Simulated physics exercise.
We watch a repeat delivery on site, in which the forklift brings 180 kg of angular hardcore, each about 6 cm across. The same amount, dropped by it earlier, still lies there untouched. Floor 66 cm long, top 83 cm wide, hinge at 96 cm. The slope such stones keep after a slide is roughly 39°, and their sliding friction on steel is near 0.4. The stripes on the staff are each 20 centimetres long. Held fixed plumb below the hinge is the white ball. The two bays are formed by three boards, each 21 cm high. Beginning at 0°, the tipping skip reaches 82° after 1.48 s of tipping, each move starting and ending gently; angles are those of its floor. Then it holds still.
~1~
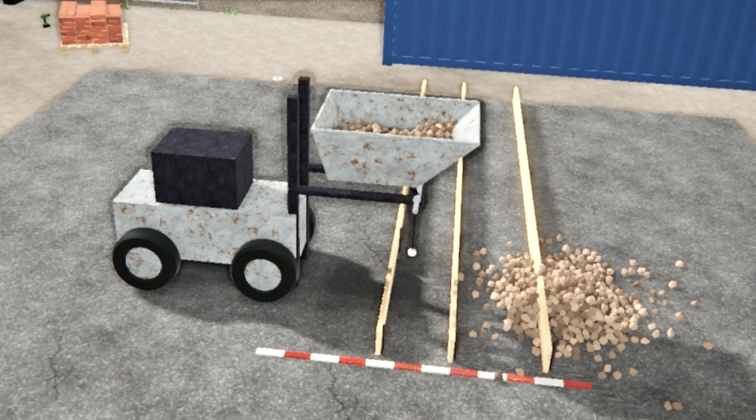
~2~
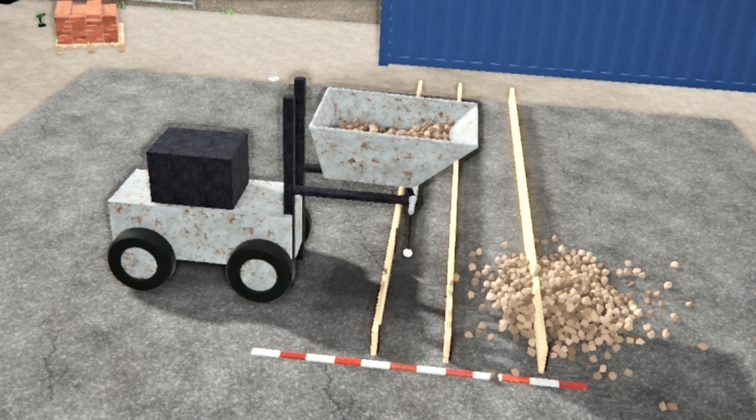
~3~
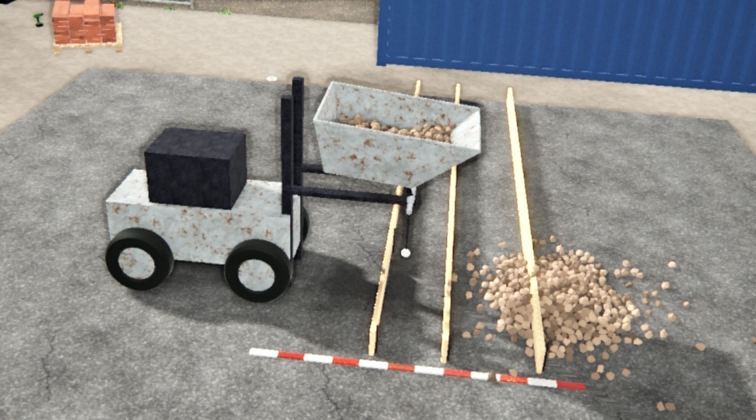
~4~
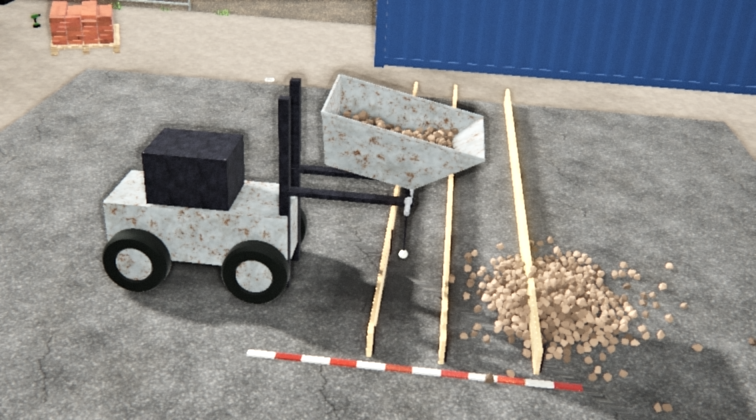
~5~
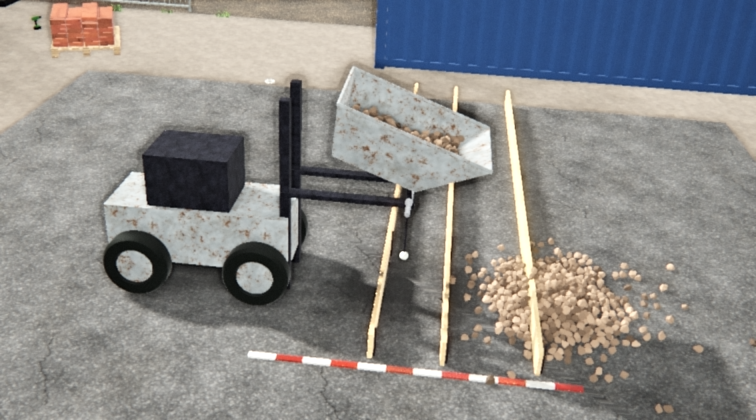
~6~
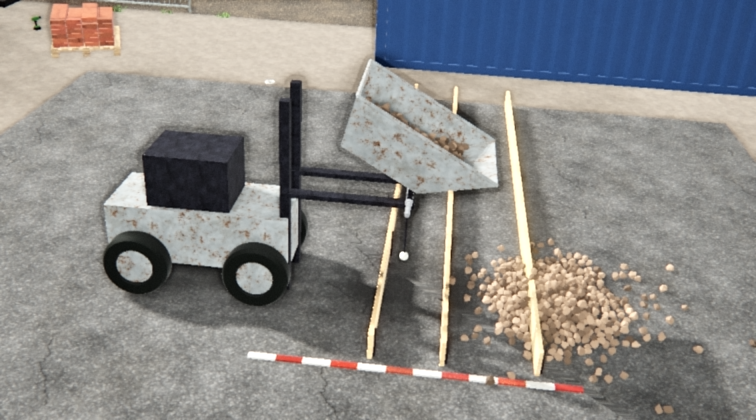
To begin with, a forklift holds a rusty, pale skip of stones level above wooden boards, left of a loose heap lying on the ground. The skip then tilts, gently and then more steeply, its left end rising and its right lip dipping, while the stones stay inside.
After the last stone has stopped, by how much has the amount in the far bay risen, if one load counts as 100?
It has risen by about 69 per cent of a load.
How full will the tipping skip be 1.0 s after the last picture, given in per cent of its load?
It still holds about 50 per cent.
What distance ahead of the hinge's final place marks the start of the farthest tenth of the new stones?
About 130 centimetres ahead of it.
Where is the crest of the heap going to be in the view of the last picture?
I'd say somewhere near (524, 271).
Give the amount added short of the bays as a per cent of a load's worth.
About 0 per cent.
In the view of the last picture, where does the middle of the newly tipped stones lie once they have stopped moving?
Near (515, 289).
Then, 0.5 s after the last picture the floor is at 69°; in per cent of one load, 100 in the tipping skip, 28 in the far bay, 72 past the last board; the foremost stones are at (681, 309).
Then, 1.0 s after the last picture the floor is at 82°; in per cent of one load, 48 in the tipping skip, 80 in the far bay, 72 past the last board; the foremost stones are at (681, 309).
Then, 1.3 s after the last picture the floor is at 82°; in per cent of one load, 6 in the tipping skip, 97 in the far bay, 97 past the last board; the foremost stones are at (681, 309).
Then, 3.6 s after the last picture the floor is at 82°; in per cent of one load, 0 in the tipping skip, 97 in the far bay, 103 past the last board; the foremost stones are at (682, 309). Net gain in the far bay, 69.
